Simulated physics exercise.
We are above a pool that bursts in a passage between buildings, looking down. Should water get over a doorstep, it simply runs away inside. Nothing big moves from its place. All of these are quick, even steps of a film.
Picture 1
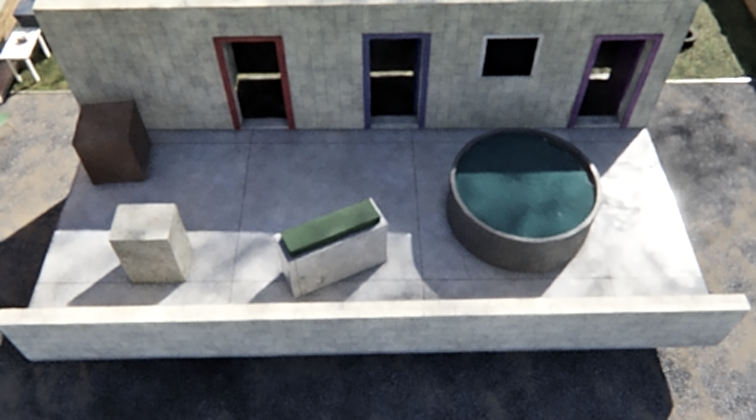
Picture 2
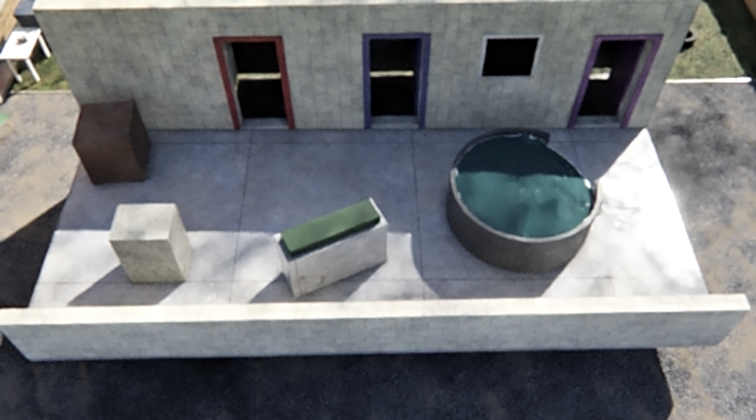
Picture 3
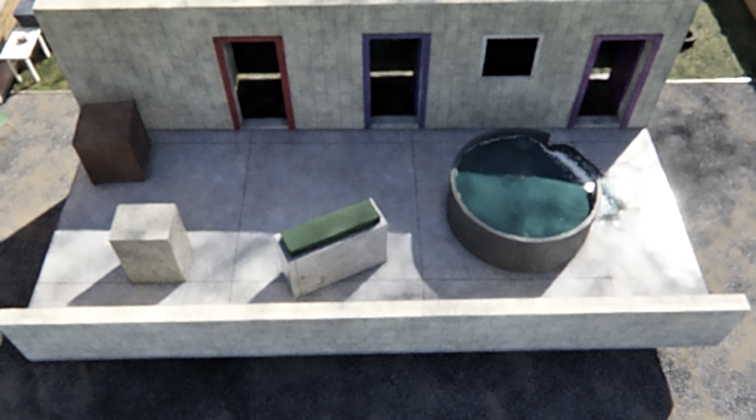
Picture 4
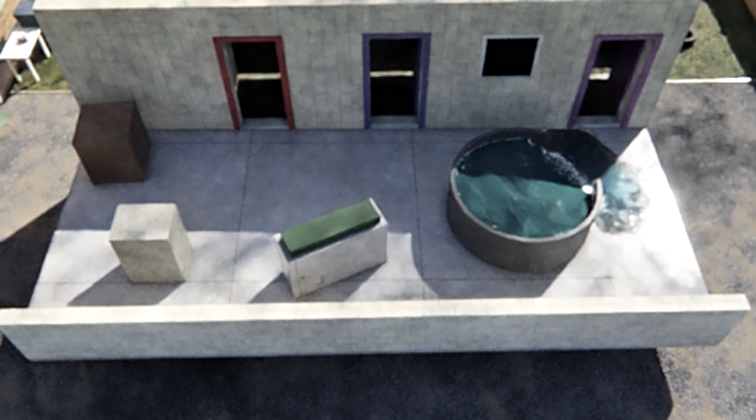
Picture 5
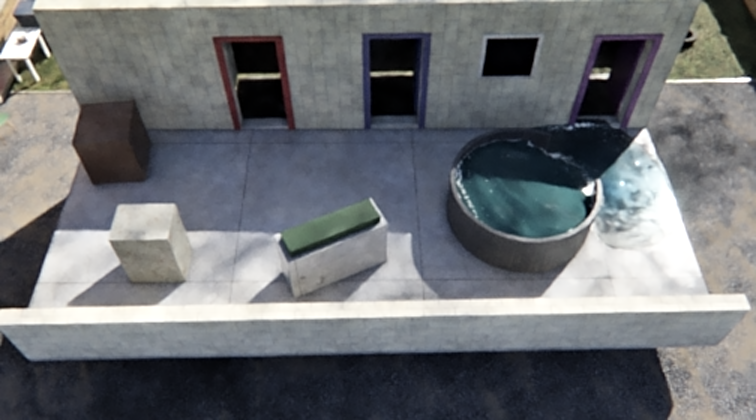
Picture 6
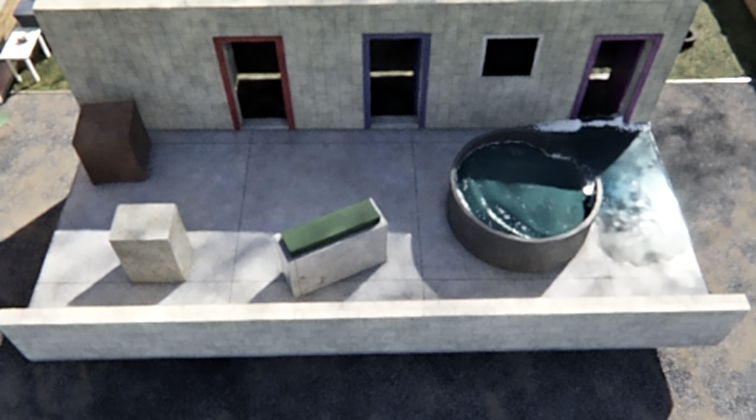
To begin with, a round pool of teal water sits whole and still in a paved passage, seen from above. Its back right side opens and water pours out to the right, then spreads across the pale paving and back toward the wall by the purple-framed doorway.
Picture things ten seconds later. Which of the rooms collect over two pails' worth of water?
In order: The blue door ends up at or below the line. The red door ends up at or below the line. The purple door ends up above the line.
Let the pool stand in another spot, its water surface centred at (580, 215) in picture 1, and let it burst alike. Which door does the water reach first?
The door marked purple.
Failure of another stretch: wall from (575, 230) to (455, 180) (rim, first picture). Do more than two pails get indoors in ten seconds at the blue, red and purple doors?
In order, blue door remains short of it, red door overshoots the limit, purple door remains short of it.
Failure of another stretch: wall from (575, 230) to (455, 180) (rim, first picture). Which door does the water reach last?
That's the purple one.
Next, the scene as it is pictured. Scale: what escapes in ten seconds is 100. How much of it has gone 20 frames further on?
About 65 per cent.
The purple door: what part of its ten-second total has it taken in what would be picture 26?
Something like 80 in a hundred.
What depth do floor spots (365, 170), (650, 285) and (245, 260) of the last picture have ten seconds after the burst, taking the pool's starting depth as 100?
My figures are about 0, 0 and 0 percent.
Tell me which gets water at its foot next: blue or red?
The one in blue.
A moment on, water covers 15 % of the floor; the blue door not reached, the red door not reached, the purple door over two buckets in.
Next, water covers 15 % of the floor; the blue door not reached, the red door not reached, the purple door far over two buckets in.
Then, water covers 20 % of the floor; the blue door wet at the sill, nothing in, the red door not reached, the purple door far over two buckets in.
Later, water covers 20 % of the floor; the blue door wet at the sill, nothing in, the red door not reached, the purple door far over two buckets in.
In the end, water covers 15 % of the floor; the blue door wet at the sill, nothing in, the red door not reached, the purple door far over two buckets in.
